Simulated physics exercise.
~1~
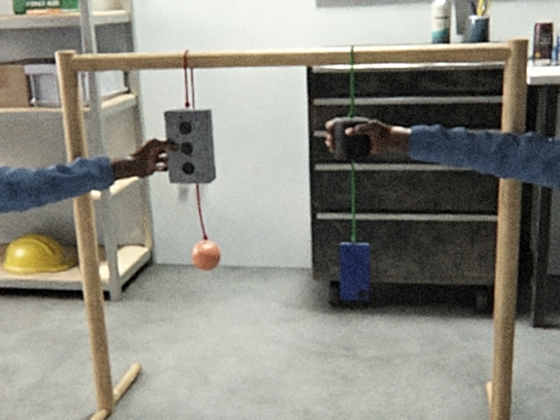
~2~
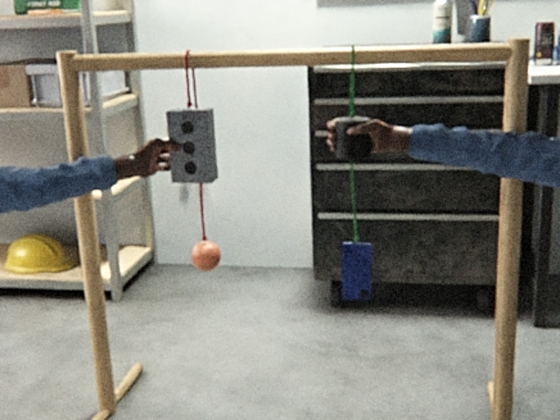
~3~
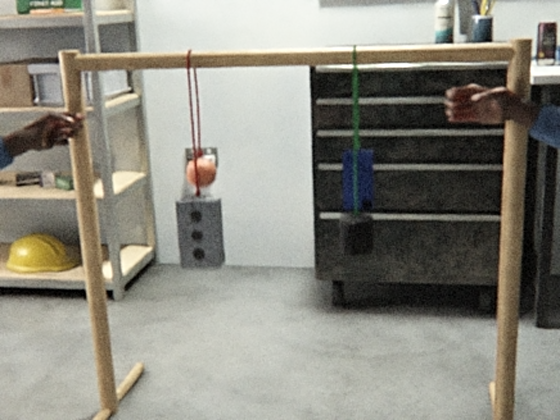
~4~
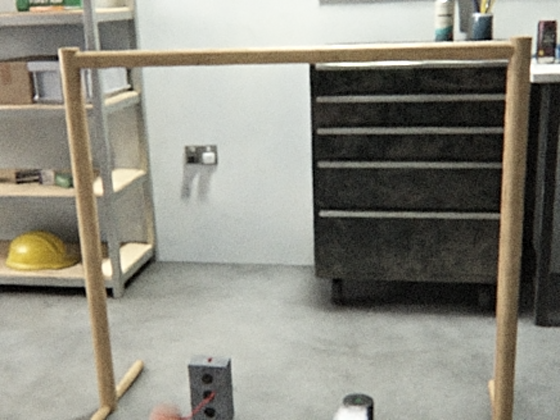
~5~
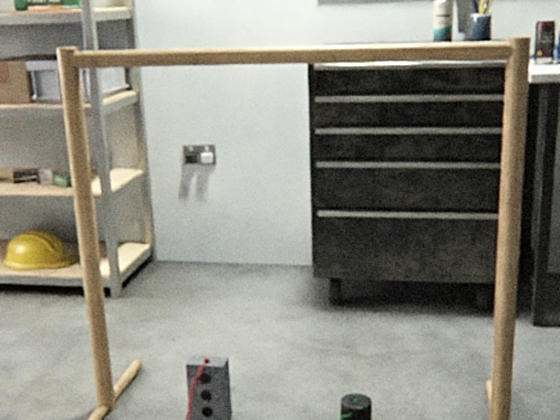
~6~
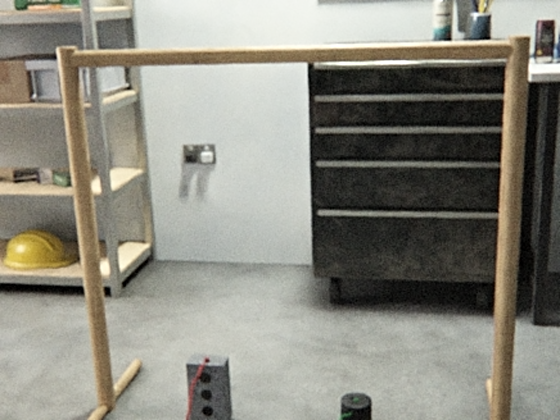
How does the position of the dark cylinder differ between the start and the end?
At the start the dark cylinder is held by a hand below the right part of the rail, and at the end it stands on the floor.
